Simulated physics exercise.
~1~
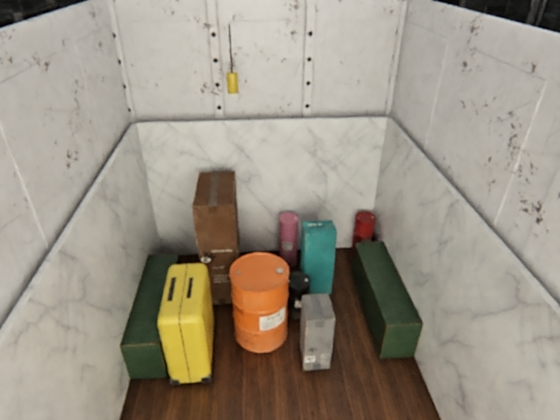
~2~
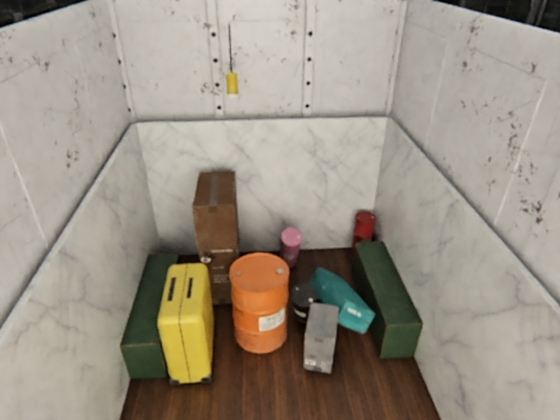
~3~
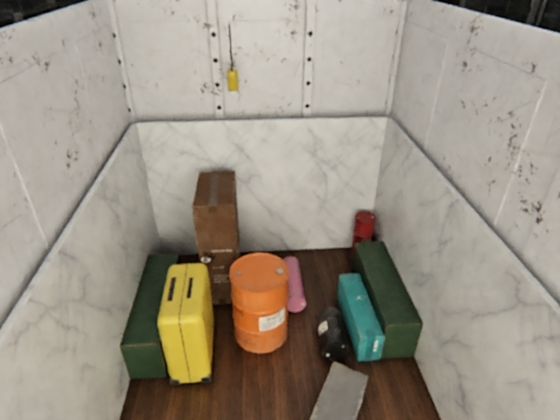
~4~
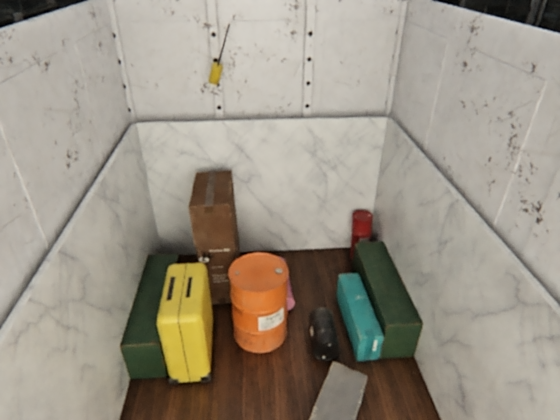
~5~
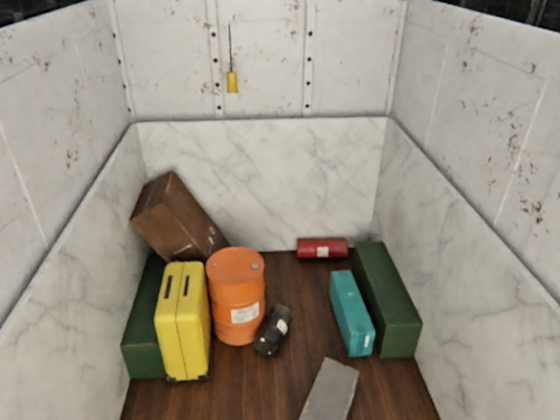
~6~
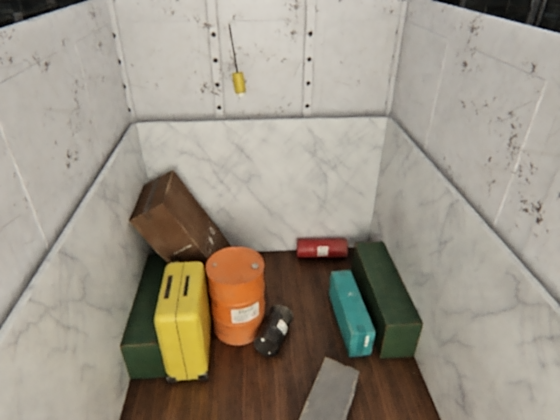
At first, a yellow case, an orange drum, a tall brown box and several smaller boxes and canisters stand upright in a van's load bay, between two long green boxes. The turquoise box tips over to the right, while the grey box, pink canister and black canister begin to lean. Soon all four lie on the floor, with the grey box nearest the viewer. The pink canister then slips behind the drum as the hanging yellow object swings. Next, the red canister topples leftward, the brown box tilts left, and the drum shifts slightly. Finally, everything rests there, the yellow case still upright.
